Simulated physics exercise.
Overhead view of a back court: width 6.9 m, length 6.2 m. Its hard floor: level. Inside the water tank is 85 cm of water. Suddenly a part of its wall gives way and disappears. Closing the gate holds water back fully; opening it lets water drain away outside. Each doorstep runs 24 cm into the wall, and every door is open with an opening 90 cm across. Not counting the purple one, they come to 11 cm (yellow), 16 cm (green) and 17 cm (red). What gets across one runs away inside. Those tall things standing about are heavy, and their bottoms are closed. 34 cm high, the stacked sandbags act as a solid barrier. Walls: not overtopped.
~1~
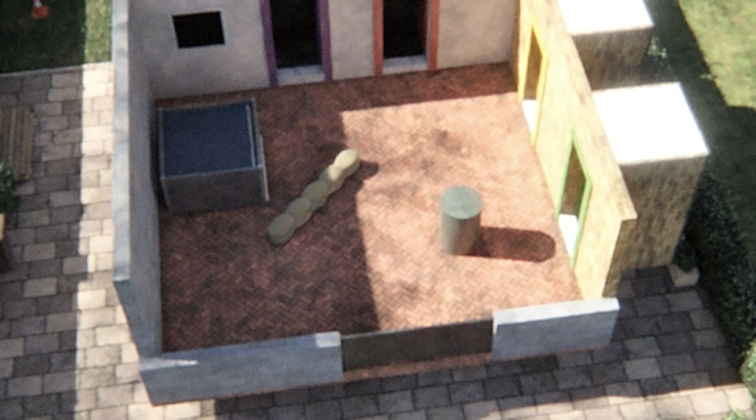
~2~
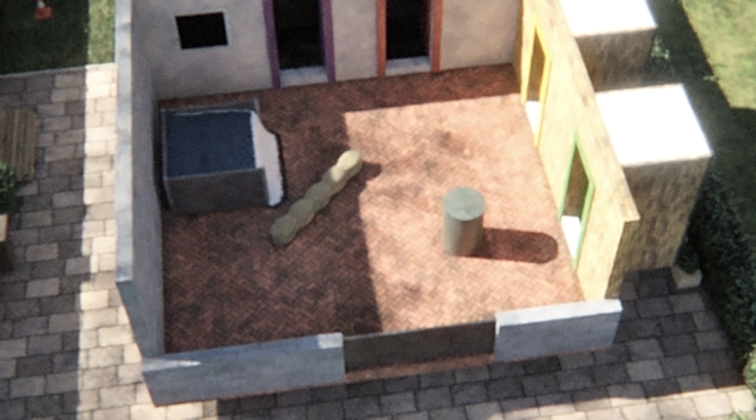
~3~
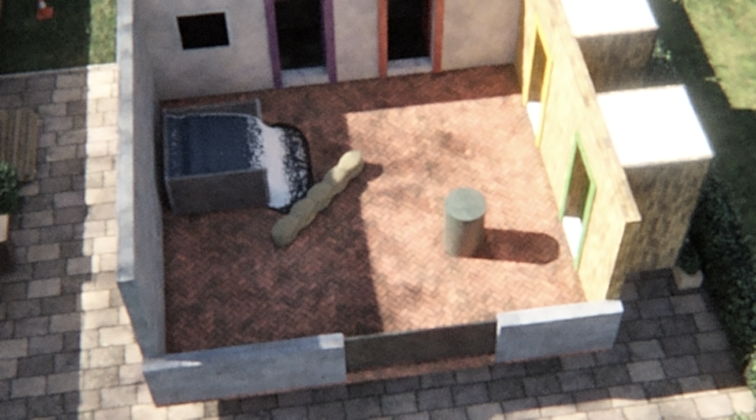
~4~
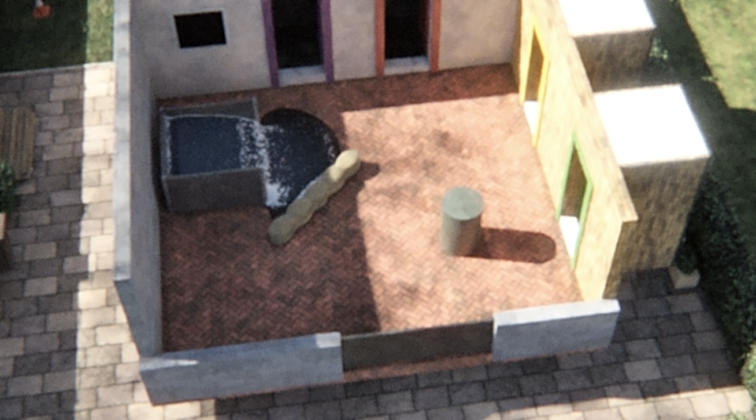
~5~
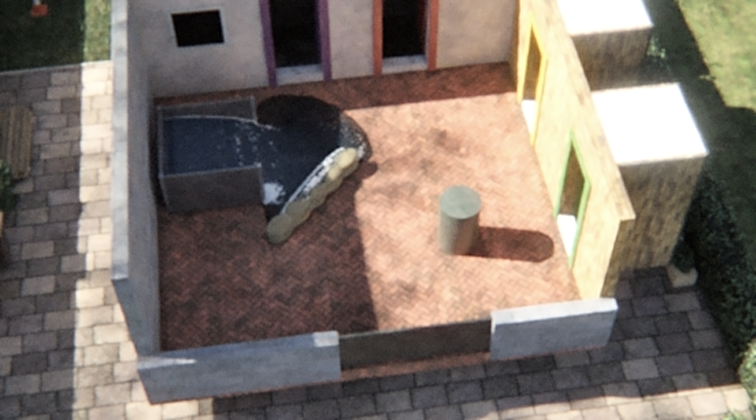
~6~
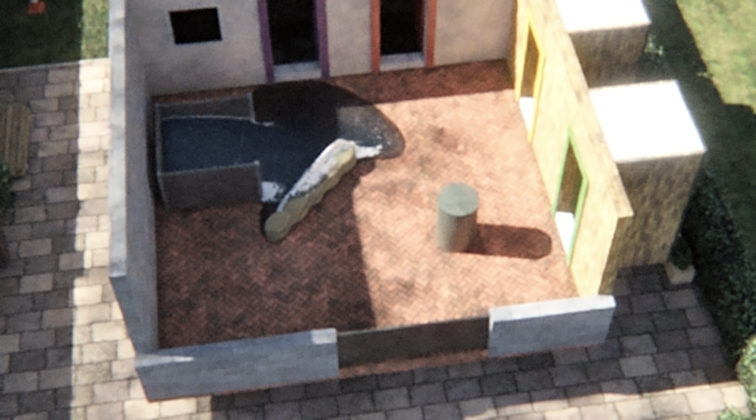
In a brick-paved courtyard, one side of a square water tank disappeared and dark water poured out to the right, spread over the floor, and washed against a slanting row of sandbags.
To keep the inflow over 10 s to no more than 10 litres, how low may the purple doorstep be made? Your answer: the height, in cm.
No lower than about 15 cm.
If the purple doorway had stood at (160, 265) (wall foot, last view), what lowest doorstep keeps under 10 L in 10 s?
Close to 7.5 cm at the least.
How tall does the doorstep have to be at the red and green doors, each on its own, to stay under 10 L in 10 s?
Some 24 cm for red, some 6.0 cm for green.
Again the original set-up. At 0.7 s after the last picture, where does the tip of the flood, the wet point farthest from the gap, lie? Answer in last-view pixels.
At about (515, 93).
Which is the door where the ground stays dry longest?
Answer: Green.
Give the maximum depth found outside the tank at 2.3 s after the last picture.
Max depth: Around 36 cm.
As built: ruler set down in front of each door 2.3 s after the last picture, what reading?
Lab note, depth in cm: Yellow 20; green 1; red 17; purple 15.
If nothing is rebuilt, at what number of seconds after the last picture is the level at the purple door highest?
The level tops out around 2.6 s.
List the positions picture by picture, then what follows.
The first frame shows the water tank at (210, 141) is whole and still, 85 cm deep; the purple door at (298, 45) is dry.
In the second frame, the gap is at (261, 158), the front 0.3 m out at (283, 183); the back of the water tank holds 85 cm.
In the third frame, the gap is at (263, 159), the front 0.7 m out at (309, 191); the back of the water tank holds 79 cm.
In the fourth frame, the gap is at (260, 160), the front 1.3 m out at (337, 171); the back of the water tank holds 73 cm.
In the fifth frame, the front is at (368, 151), 2.0 m from the gap at (258, 159); 4.0 m2 of floor is wet, 71 cm left at the back.
In the sixth frame, the front is at (401, 144), 2.7 m from the gap at (256, 157); 5.3 m2 of floor is wet, 64 cm left at the back; 0.2 m in a straight line remain to the purple door at (295, 42).
Then, 0.7 s after the last picture water covers 35 % of the floor, deepest (46 cm) near (318, 182); 9 cm at the purple door, 0 litres in over its 21 cm doorstep.
Then, 2.3 s after the last picture water covers 45 % of the floor, deepest (36 cm) near (509, 73); 15 cm at the purple door, 0 litres in over its 21 cm doorstep.
Then, 9.3 s after the last picture water covers 95 % of the floor, deepest (12 cm) near (160, 378); 5 cm at the purple door, 1 litre in over its 21 cm doorstep.
At the purple door as built, the water peaked near 16 cm, 2.5 s after the last picture.
Run again over the same 10 s with other heights there, 17 litres in over 13 cm, 4 litres over 18 cm. The limit of 10 litres is kept from about 15 cm up.
